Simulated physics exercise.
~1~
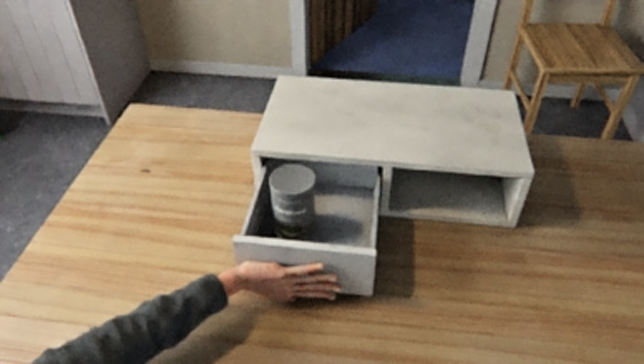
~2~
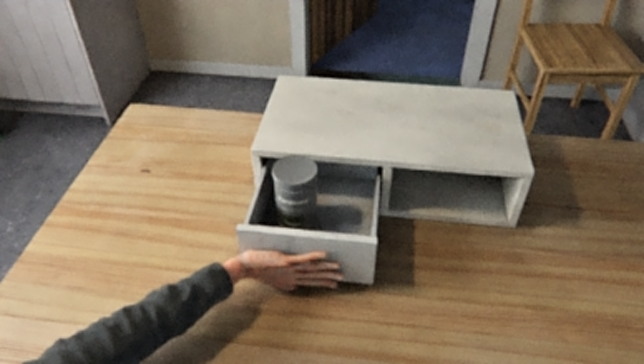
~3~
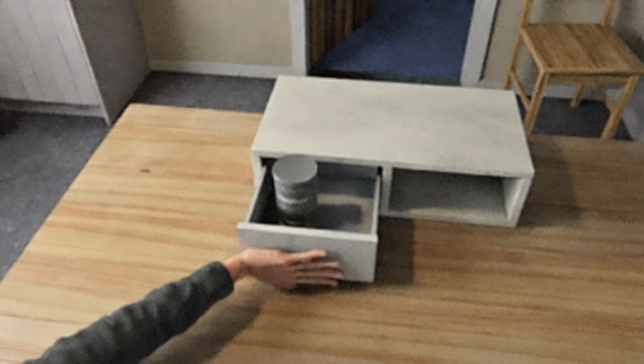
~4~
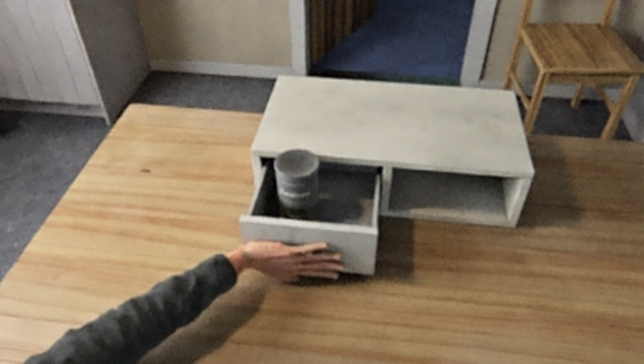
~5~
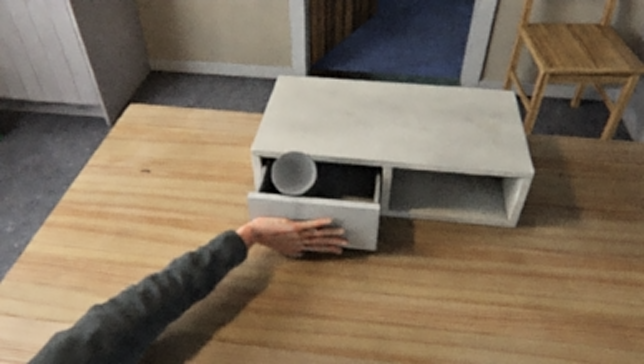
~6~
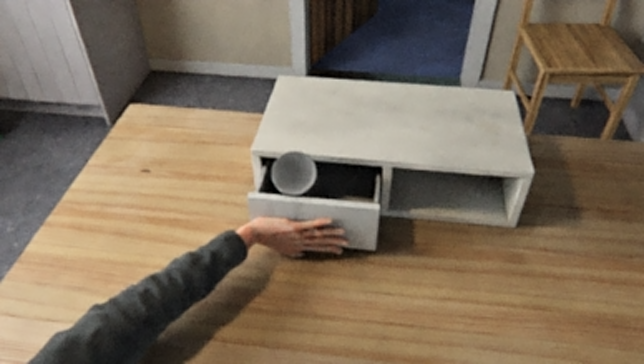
A hand pushes a drawer inward until the grey pot inside leans, leaving it ajar.
